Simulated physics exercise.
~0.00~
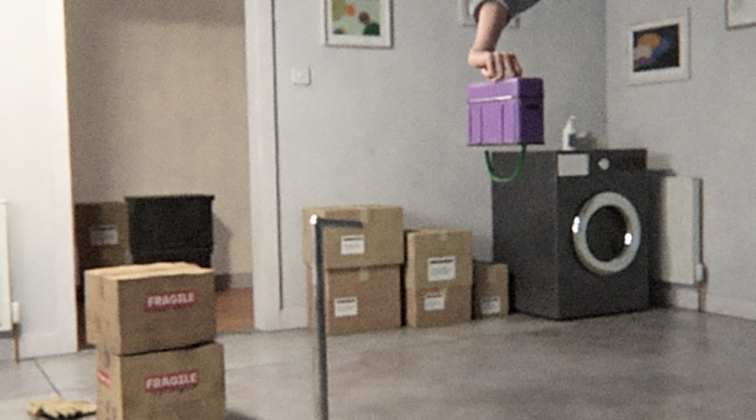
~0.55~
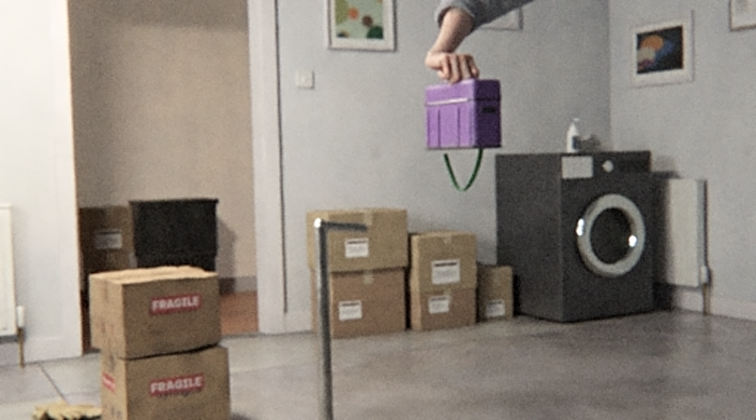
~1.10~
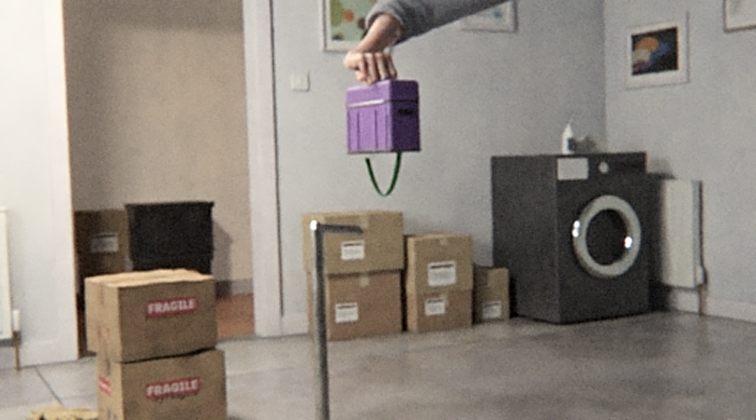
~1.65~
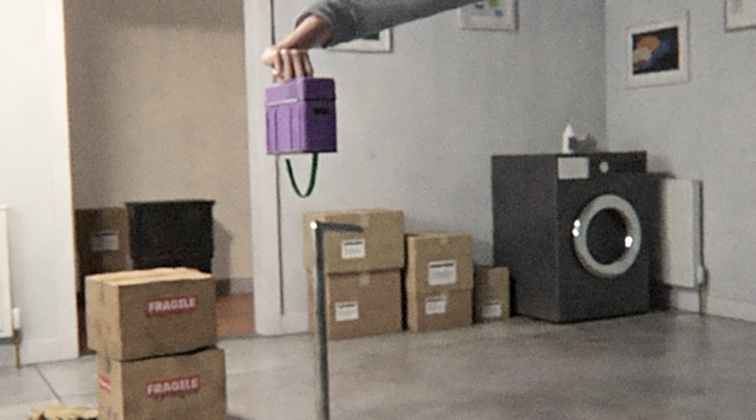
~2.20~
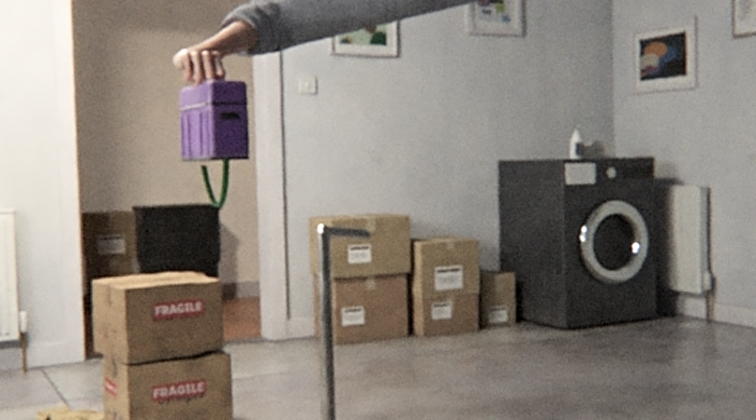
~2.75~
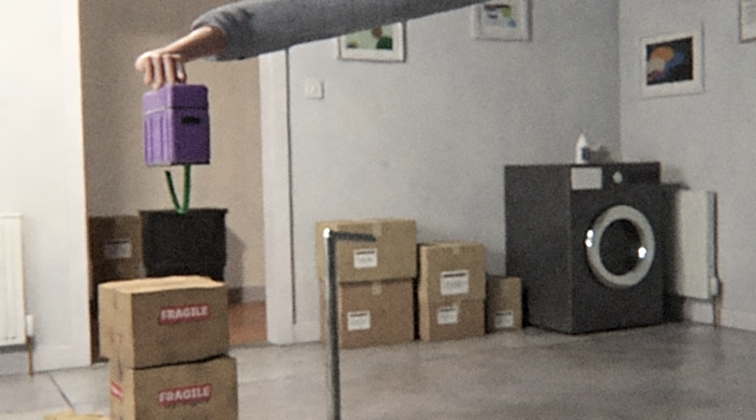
Purple case with a dangling green ribbon loop moving left in a person's hand, passing over a hooked metal post and continuing freely beyond it.
